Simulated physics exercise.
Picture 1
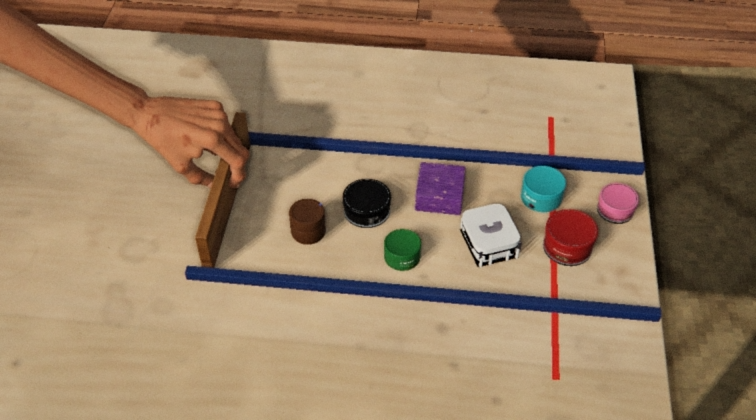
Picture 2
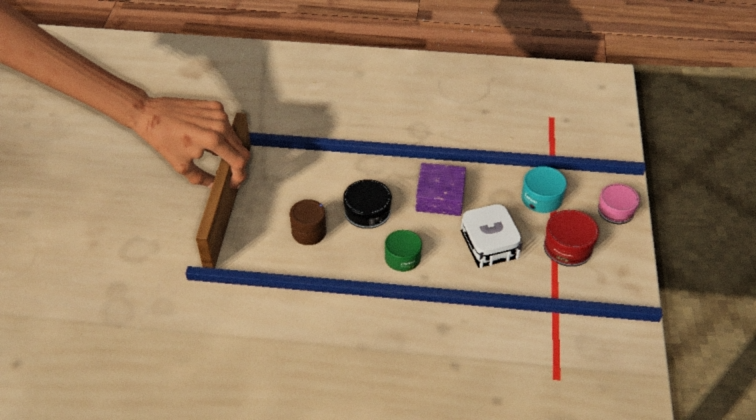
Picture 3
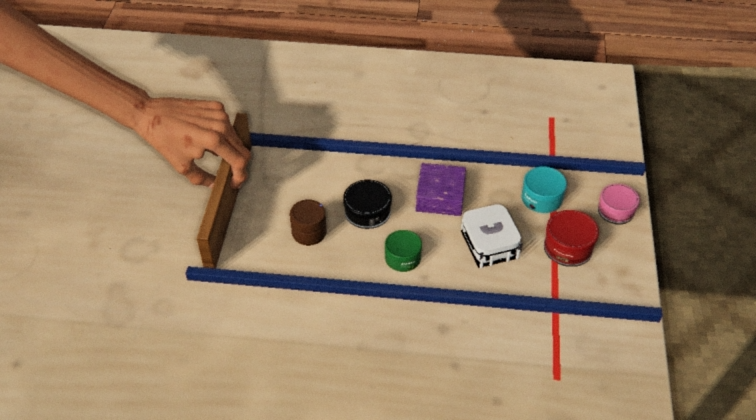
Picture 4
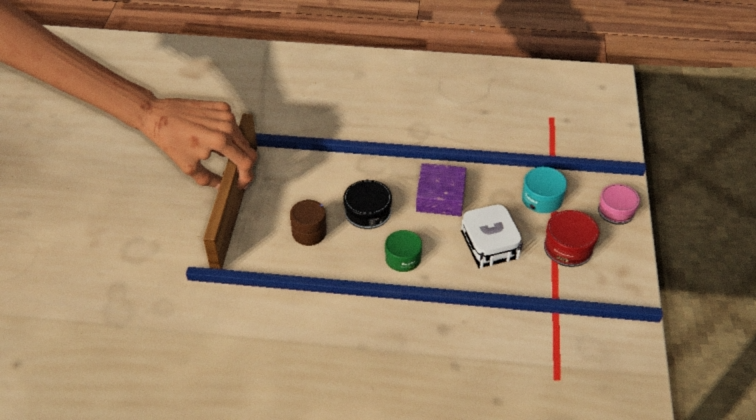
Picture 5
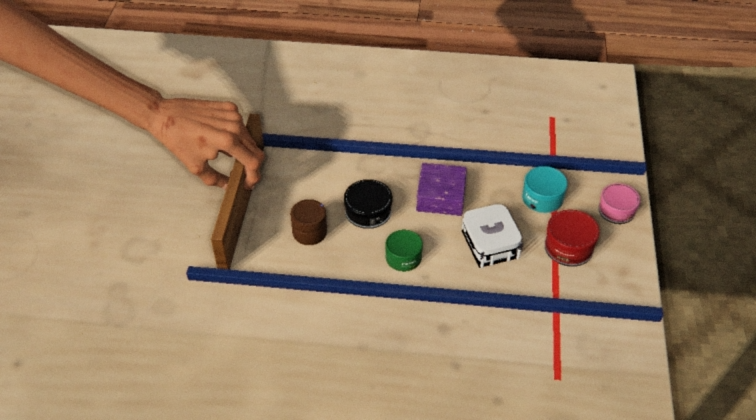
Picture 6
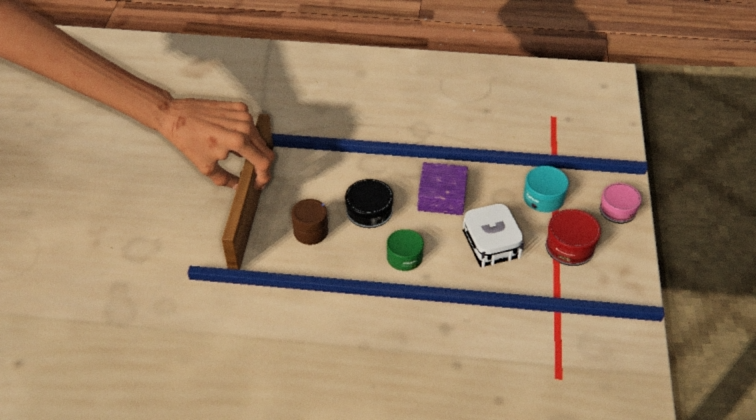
In the video, eight small items, including round pots, a purple block and a white case, lie scattered between two blue rails, while a hand holding a wooden board stays still, then slides it slightly right toward them.
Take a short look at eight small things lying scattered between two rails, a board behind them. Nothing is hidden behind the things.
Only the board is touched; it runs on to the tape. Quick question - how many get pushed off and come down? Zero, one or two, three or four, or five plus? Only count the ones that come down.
One or two, I'd say.
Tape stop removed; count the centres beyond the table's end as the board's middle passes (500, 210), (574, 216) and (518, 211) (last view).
Respectively 0, 2 and 0.
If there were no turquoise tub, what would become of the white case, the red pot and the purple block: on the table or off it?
Result: White case stays, red pot comes off, purple block stays.
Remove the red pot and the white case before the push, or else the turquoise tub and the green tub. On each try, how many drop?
1 in the first try, 1 in the second.
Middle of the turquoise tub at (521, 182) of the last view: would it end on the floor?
Result: It stays aboard.
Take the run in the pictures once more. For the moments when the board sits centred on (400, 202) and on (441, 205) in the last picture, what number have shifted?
First 4, then 5.
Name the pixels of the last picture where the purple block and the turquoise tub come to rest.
The purple block finishes at (579, 179); the turquoise tub finishes at (626, 193).
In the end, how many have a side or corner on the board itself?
That makes 4.
A little later, none off yet; pink pot at rest near (620, 203); red pot at rest near (572, 237); turquoise tub at rest near (546, 189).
When it is over, the number that fall off is one or two; down, red pot and pink pot.
